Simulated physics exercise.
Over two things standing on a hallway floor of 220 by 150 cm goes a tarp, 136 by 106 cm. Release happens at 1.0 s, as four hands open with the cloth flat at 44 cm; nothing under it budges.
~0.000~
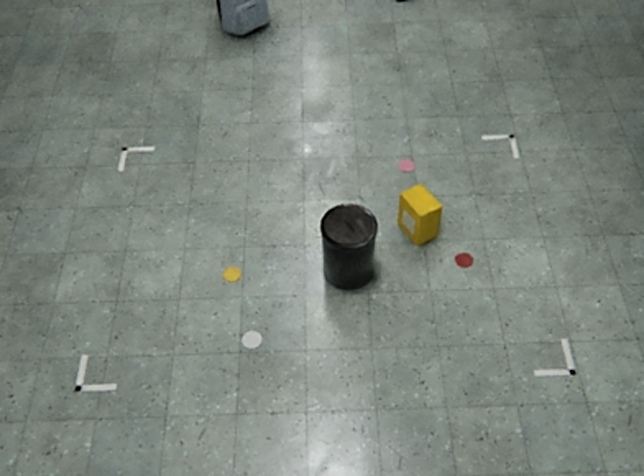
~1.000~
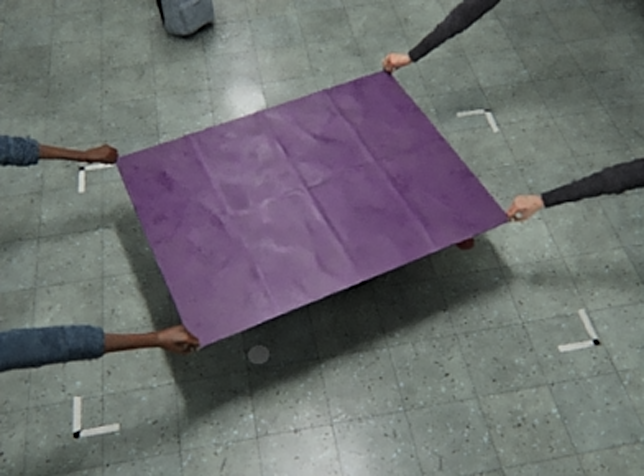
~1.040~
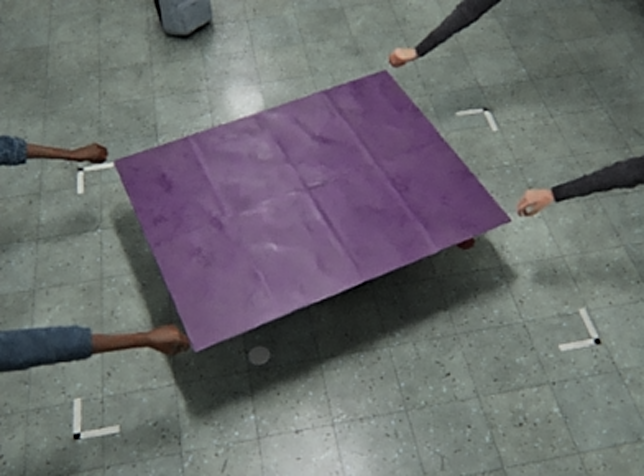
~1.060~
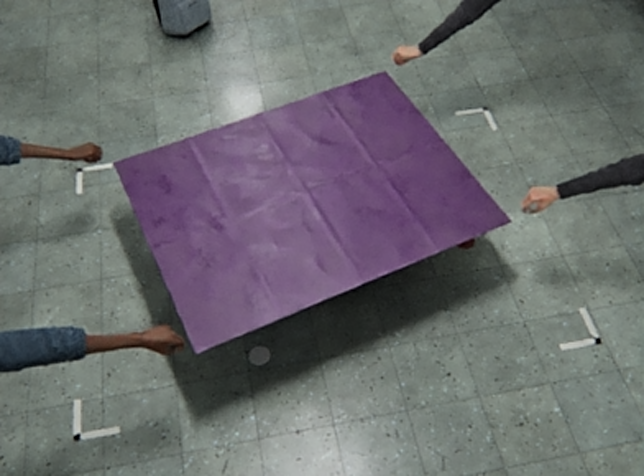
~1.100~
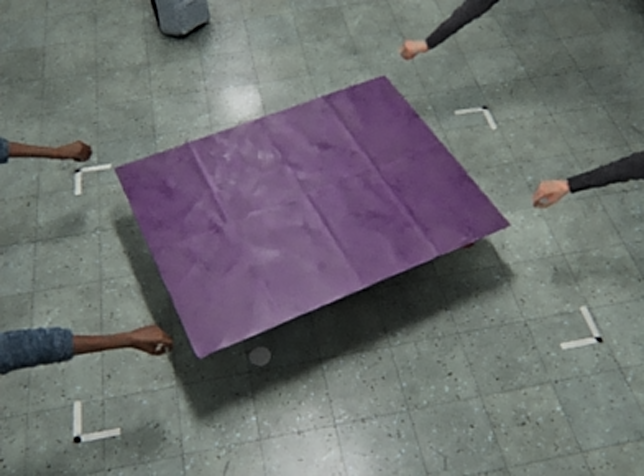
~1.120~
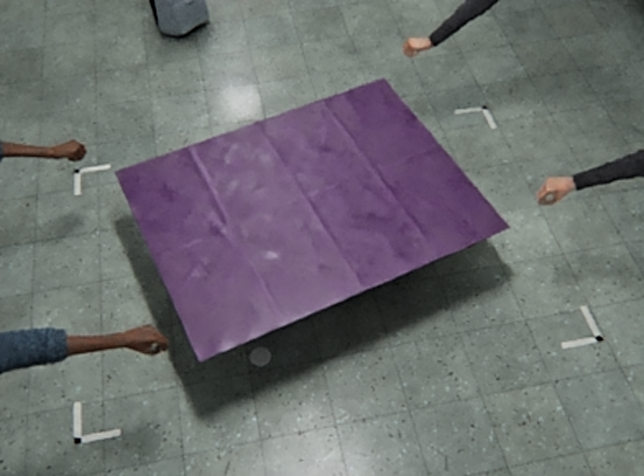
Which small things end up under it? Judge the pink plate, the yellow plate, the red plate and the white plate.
Result: Pink plate still shows, yellow plate gets covered, red plate remains in the open, white plate ends under the cloth.
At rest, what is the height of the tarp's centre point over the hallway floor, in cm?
Looks like close to 28 cm up.
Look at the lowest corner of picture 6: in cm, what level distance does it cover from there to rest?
28 cm.
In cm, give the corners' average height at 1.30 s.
8 cm.
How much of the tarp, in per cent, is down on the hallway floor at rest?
25 per cent.
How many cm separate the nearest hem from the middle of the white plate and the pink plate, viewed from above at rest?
The first sits about 6 cm from the nearest hem, the second about 10 cm.
After 1.3 s, 0 % of it is down, spanning 145 by 131 cm, above yellow plate, white plate, pink plate.
After 1.5 s, 25 % of it is down, spanning 132 by 117 cm, above yellow plate, white plate.
After 1.6 s, 30 % of it is down, spanning 131 by 115 cm, above yellow plate, white plate.
After 1.8 s, 25 % of it is down, spanning 131 by 115 cm, above yellow plate, white plate.
After 3.3 s, 25 % of it is down, spanning 131 by 115 cm, above yellow plate, white plate.
